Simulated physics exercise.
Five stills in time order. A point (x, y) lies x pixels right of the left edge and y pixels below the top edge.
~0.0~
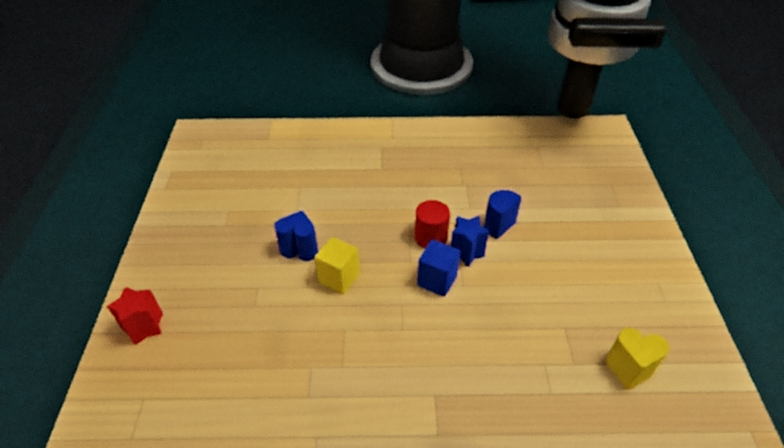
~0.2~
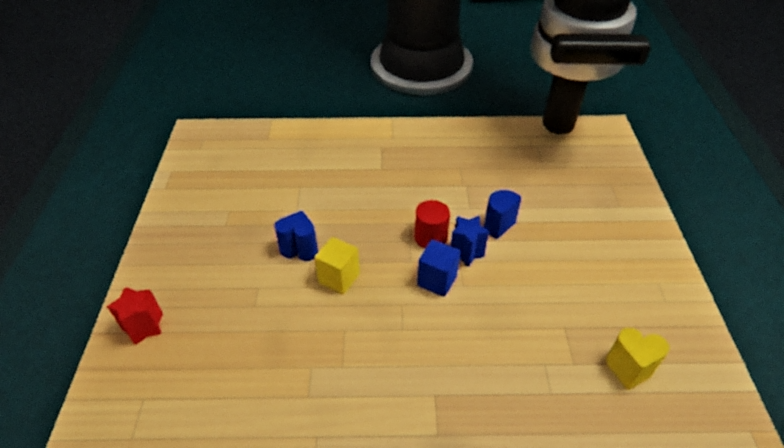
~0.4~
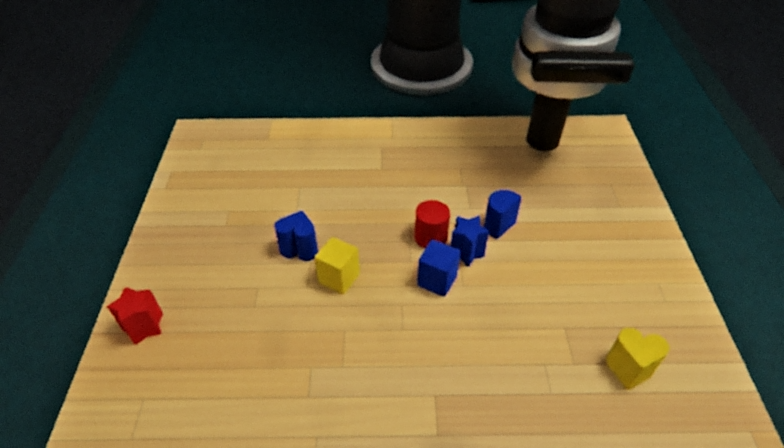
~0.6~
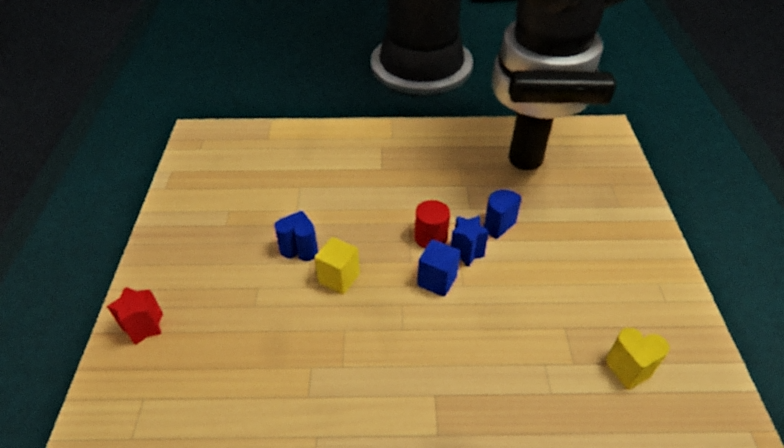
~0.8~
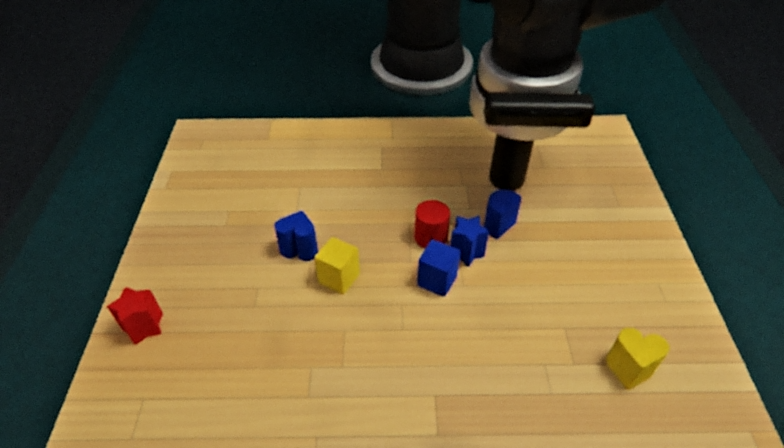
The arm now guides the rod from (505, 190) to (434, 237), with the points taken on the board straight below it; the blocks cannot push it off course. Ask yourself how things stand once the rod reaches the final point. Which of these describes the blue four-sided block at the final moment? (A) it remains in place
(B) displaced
Answer: A.
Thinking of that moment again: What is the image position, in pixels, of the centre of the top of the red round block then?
It ends at (406, 227).
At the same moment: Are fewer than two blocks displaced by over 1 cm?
My answer is yes.
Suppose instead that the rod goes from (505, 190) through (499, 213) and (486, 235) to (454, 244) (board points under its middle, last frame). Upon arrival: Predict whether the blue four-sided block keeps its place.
Somewhere new.
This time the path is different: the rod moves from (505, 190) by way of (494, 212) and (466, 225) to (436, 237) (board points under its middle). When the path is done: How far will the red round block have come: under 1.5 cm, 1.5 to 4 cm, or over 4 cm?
Travels 1.5 to 4 cm.
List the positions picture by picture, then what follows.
Tip of the rod at (572, 111), middles of tops, red round block at (433, 211), blue four-sided block at (440, 255), blue D-shaped block at (504, 199), in the first frame.
Rod at (558, 126), nothing pushed, in the second frame.
Rod at (543, 142), nothing pushed, in the third frame.
Rod at (525, 160), nothing pushed, in the fourth frame.
Rod at (507, 180), red round block at (433, 211), blue four-sided block at (440, 255), blue D-shaped block at (504, 199), in the fifth frame.
On the path given first. One third of the way, rod at (483, 196); nothing pushed yet.
Two thirds of the way, rod at (459, 211); blue D-shaped block at (504, 202).
At the end, rod at (435, 227); red round block at (406, 227); blue four-sided block unmoved; blue D-shaped block at (504, 202).
